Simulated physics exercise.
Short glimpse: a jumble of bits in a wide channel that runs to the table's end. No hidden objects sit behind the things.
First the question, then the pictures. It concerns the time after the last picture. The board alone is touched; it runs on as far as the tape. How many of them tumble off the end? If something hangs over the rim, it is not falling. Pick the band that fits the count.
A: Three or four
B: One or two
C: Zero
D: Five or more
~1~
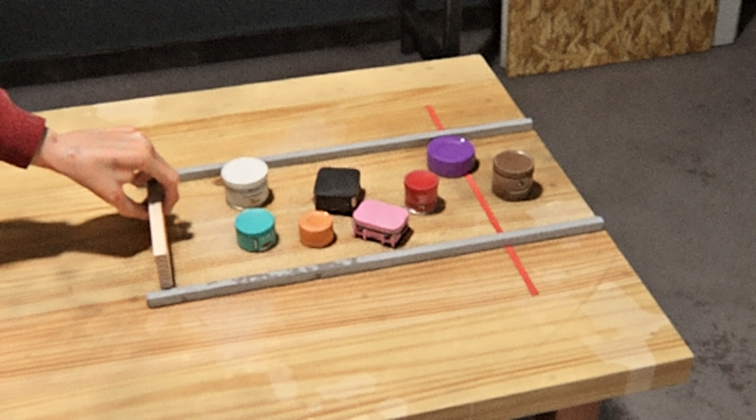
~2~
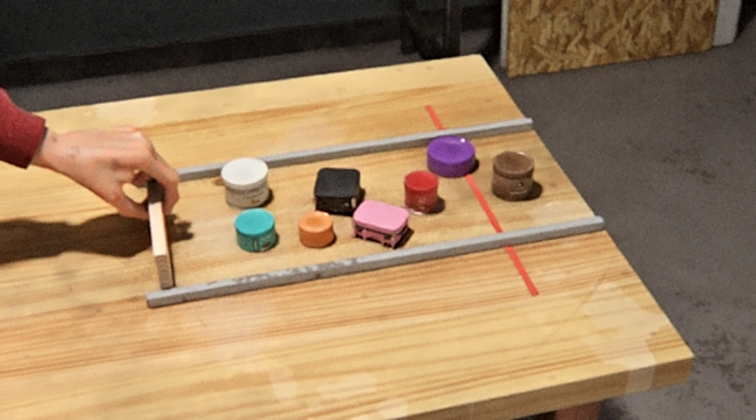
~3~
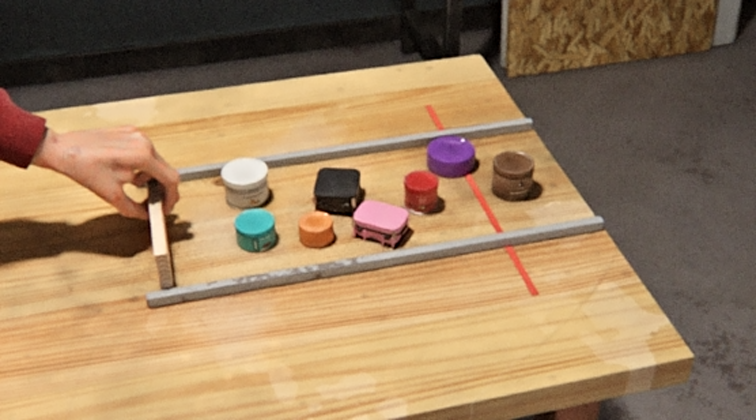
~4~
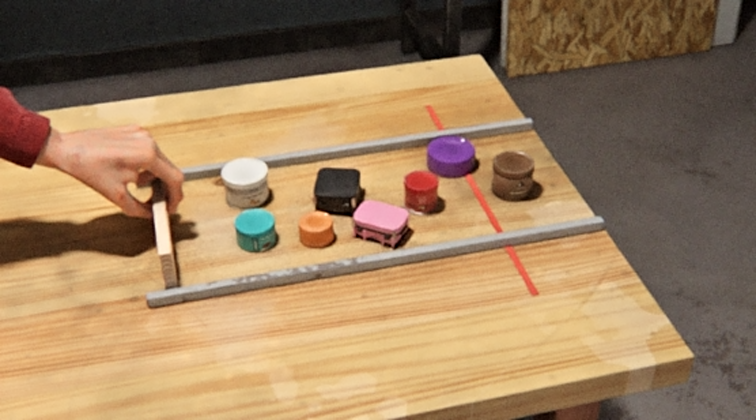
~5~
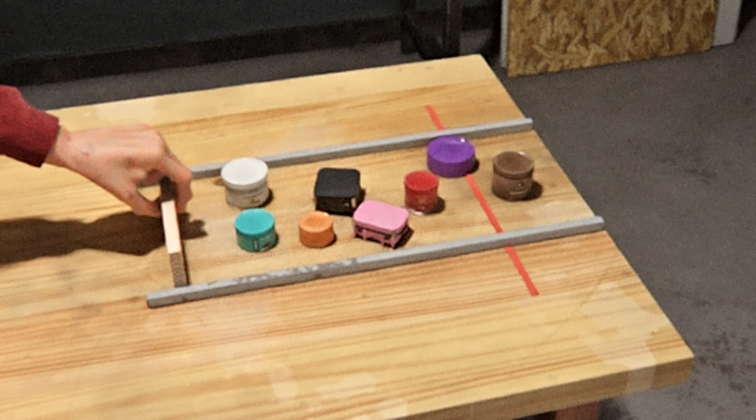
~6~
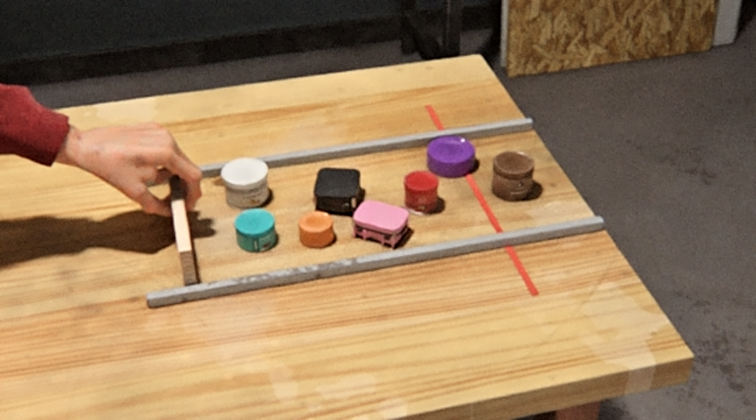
C, zero.
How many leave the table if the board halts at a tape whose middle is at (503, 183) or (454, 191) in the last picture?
The counts: 1 and 0.
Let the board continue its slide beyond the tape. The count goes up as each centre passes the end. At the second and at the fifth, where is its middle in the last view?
The middle is at about (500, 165), later at about (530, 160).
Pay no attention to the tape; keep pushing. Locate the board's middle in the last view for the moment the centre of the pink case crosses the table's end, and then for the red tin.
Roughly at (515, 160) and roughly at (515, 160).
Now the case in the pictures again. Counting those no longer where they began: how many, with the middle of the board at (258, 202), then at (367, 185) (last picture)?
Counts: 3, 6.
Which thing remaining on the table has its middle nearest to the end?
Brown tub.
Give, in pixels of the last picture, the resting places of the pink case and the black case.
Roughly (553, 212) for the first and roughly (507, 169) for the second.
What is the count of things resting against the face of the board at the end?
It is in contact with 3.
Early on, none off yet; brown tub at rest near (513, 176); purple lid at rest near (451, 156); red tin at rest near (421, 193).
Finally, the number that fall off is zero.
